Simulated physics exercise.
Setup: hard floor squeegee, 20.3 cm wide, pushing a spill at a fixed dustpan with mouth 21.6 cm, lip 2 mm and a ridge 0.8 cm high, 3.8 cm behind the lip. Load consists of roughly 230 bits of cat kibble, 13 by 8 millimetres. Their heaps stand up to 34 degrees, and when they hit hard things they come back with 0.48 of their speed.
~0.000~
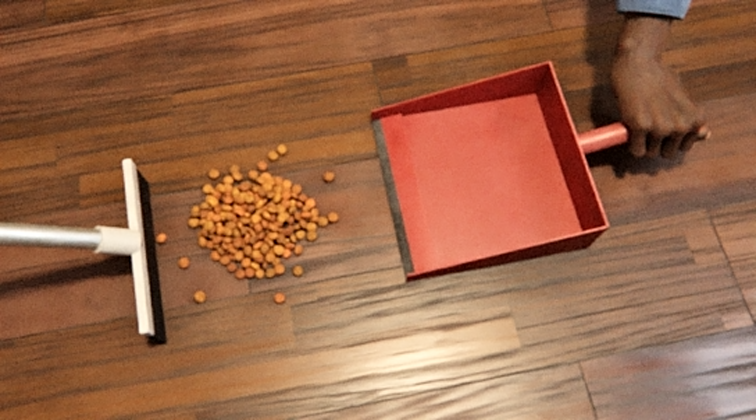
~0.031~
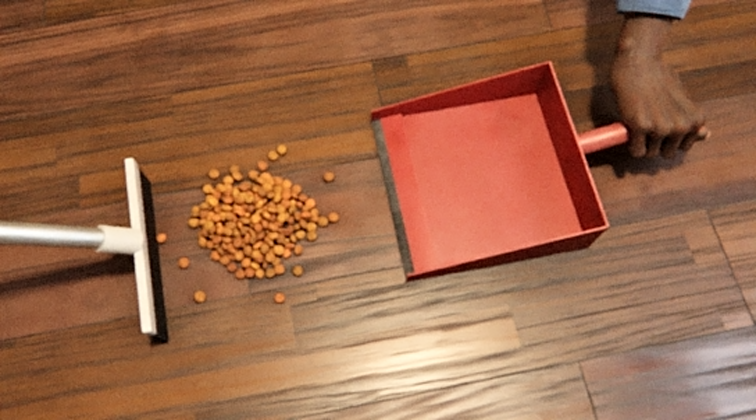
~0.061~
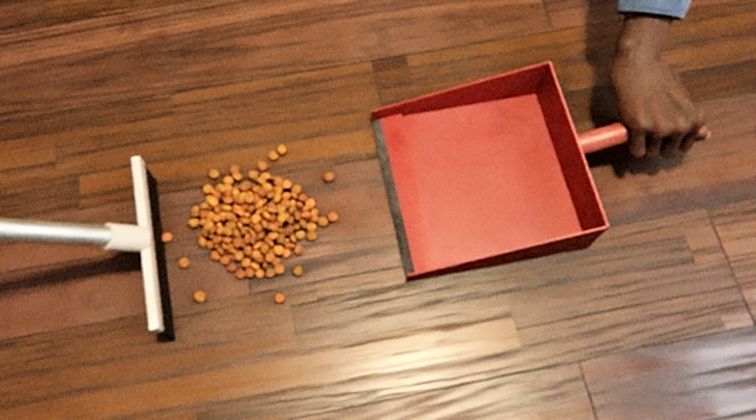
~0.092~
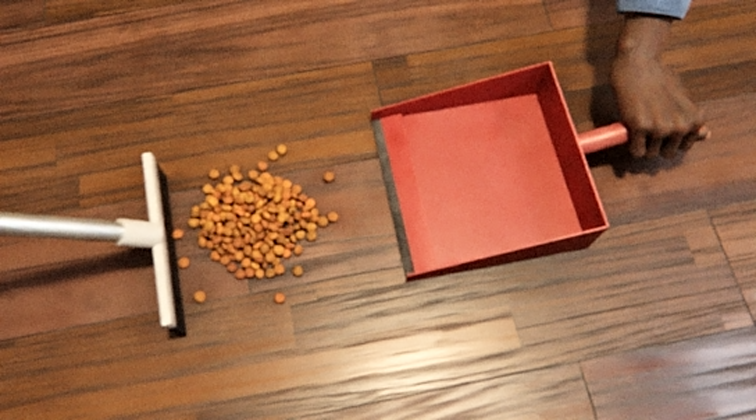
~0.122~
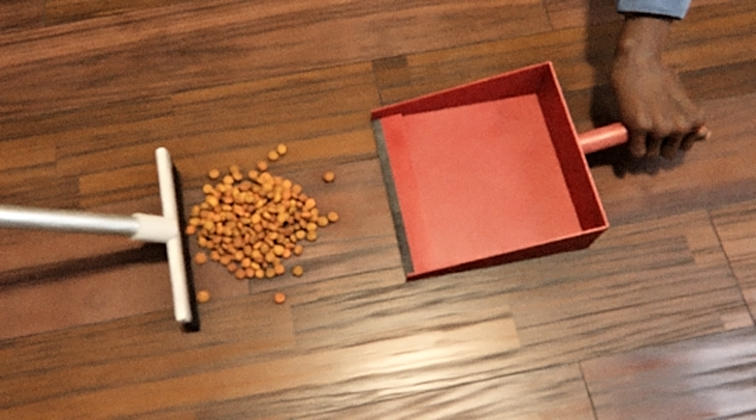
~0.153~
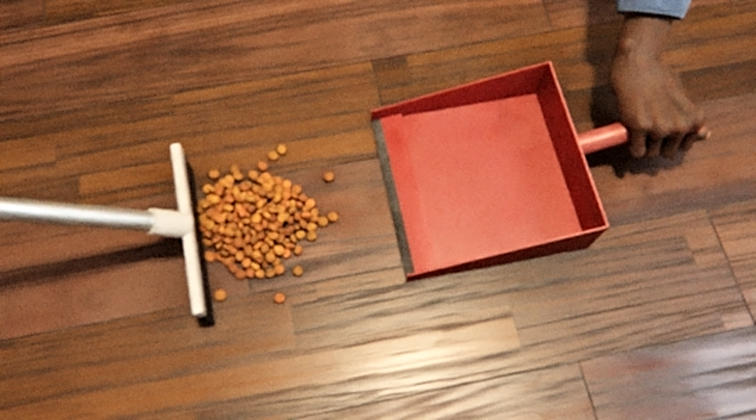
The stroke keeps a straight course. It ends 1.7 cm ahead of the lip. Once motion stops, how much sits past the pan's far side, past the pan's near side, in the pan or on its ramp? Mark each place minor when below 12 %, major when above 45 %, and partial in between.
Past the pan's far side - minor; past the pan's near side - minor; in the pan or on its ramp - major.
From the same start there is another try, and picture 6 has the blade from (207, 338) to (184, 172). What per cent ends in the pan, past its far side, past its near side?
Pan: 35, far side: 0, near side: 10.
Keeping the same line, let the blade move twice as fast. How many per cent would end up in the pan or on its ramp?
In that case roughly 70 percent.
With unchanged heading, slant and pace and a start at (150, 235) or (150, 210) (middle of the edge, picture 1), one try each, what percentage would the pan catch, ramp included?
55 and 45 per cent, roughly.
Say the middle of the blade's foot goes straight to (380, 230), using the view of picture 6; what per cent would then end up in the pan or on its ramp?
Some 55 per cent.
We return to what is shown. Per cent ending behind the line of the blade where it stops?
Roughly 5 per cent of it.
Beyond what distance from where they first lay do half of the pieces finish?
That distance is close to 20 cm.
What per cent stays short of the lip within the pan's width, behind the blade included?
Share there: About 30 %.
After 0.35 s, middle of the blade 12 cm from the lip; 0 % over the lip, far side 0 %, near side 0 %.
After 0.48 s, middle of the blade 5 cm from the lip; 5 % over the lip, far side 5 %, near side 0 %.
Then, at 0.74 s, middle of the blade 2 cm from the lip; 60 % over the lip, far side 5 %, near side 5 %.
By 1.2 s all is still; far side 5 %, near side 5 %, pan 60 %, in front of the lip or behind the blade 30 %.
